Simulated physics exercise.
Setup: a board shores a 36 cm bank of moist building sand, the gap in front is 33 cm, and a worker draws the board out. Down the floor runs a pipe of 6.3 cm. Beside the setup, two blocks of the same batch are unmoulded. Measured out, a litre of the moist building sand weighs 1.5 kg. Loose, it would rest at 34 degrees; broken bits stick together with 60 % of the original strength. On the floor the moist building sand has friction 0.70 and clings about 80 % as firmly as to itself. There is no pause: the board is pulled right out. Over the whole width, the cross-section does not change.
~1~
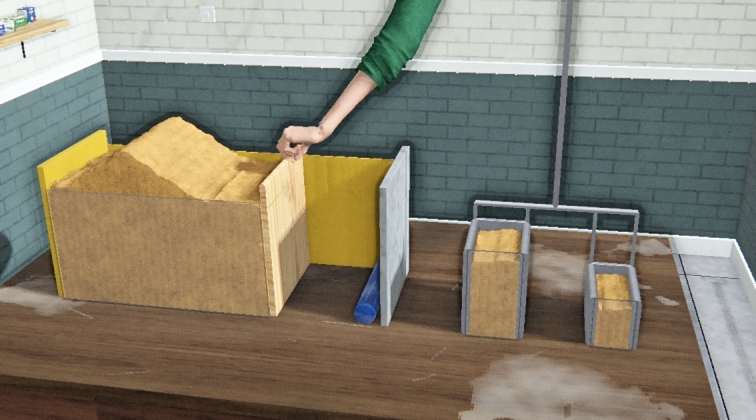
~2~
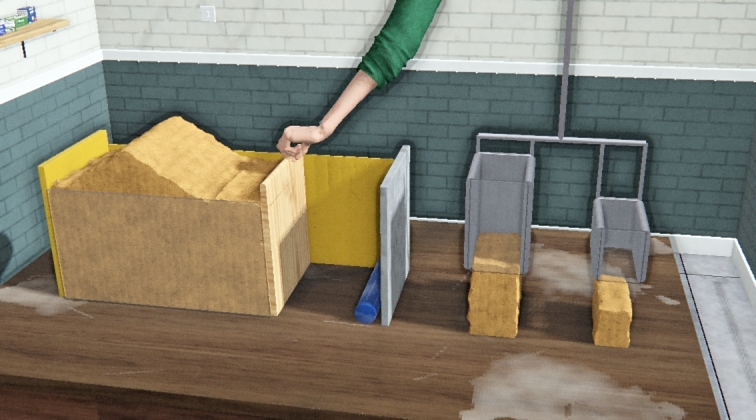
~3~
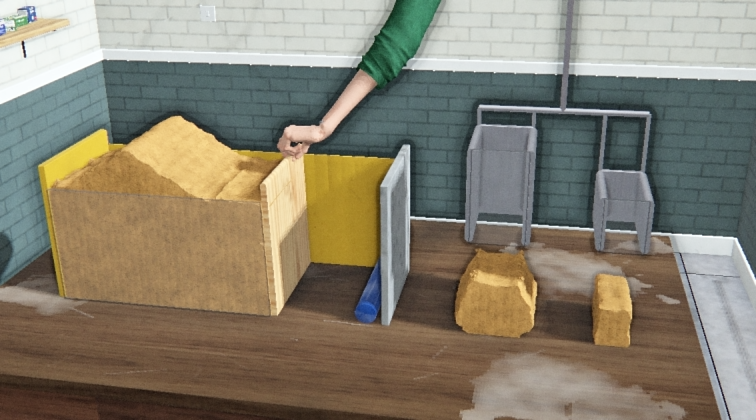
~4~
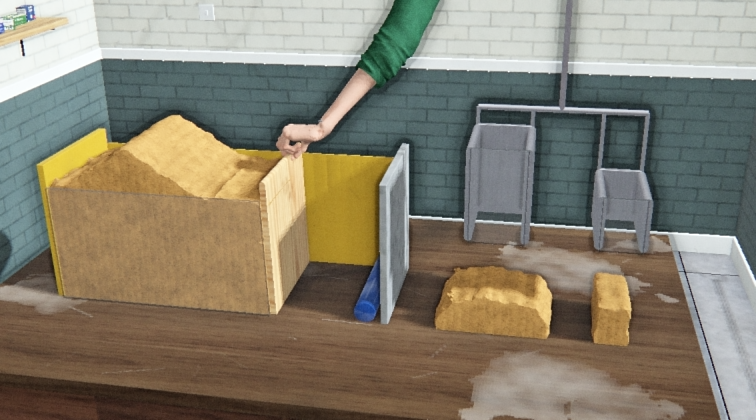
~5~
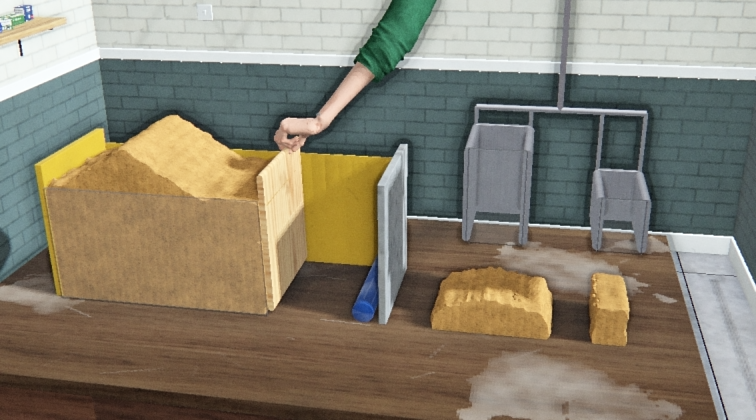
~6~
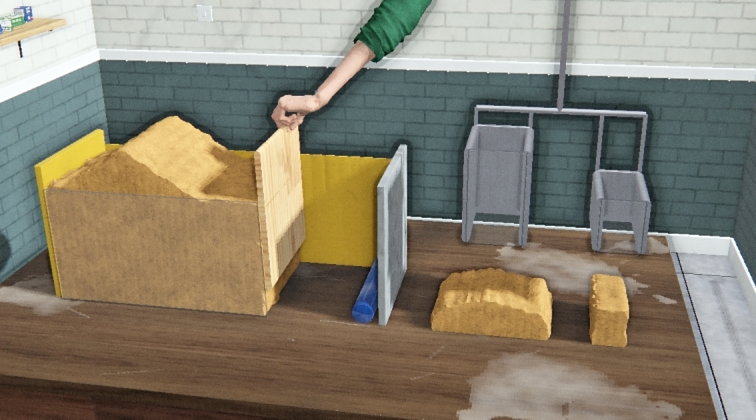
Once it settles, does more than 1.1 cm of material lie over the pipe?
No.
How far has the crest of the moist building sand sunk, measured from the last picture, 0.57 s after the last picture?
The difference comes to roughly 1.0 cm.
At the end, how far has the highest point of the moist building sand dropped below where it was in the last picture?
I'd put it at close to 5.0 cm.
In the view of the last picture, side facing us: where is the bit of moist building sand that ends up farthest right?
(347, 318), give or take.
Another 0.26 s on from the sixth picture, the face still stands and nothing lies on the pipe.
Another 0.57 s on from the sixth picture, the fallen stuff reaches 25 % of the way across and nothing lies on the pipe.
Another 0.89 s on from the sixth picture, the fallen stuff reaches 69 % of the way across and nothing lies on the pipe.
Another 1.20 s on from the sixth picture, the fallen stuff reaches 72 % of the way across and nothing lies on the pipe.
Another 1.25 s on from the sixth picture, at the end, the fallen stuff reaches 72 % of the way across and nothing lies on the pipe.
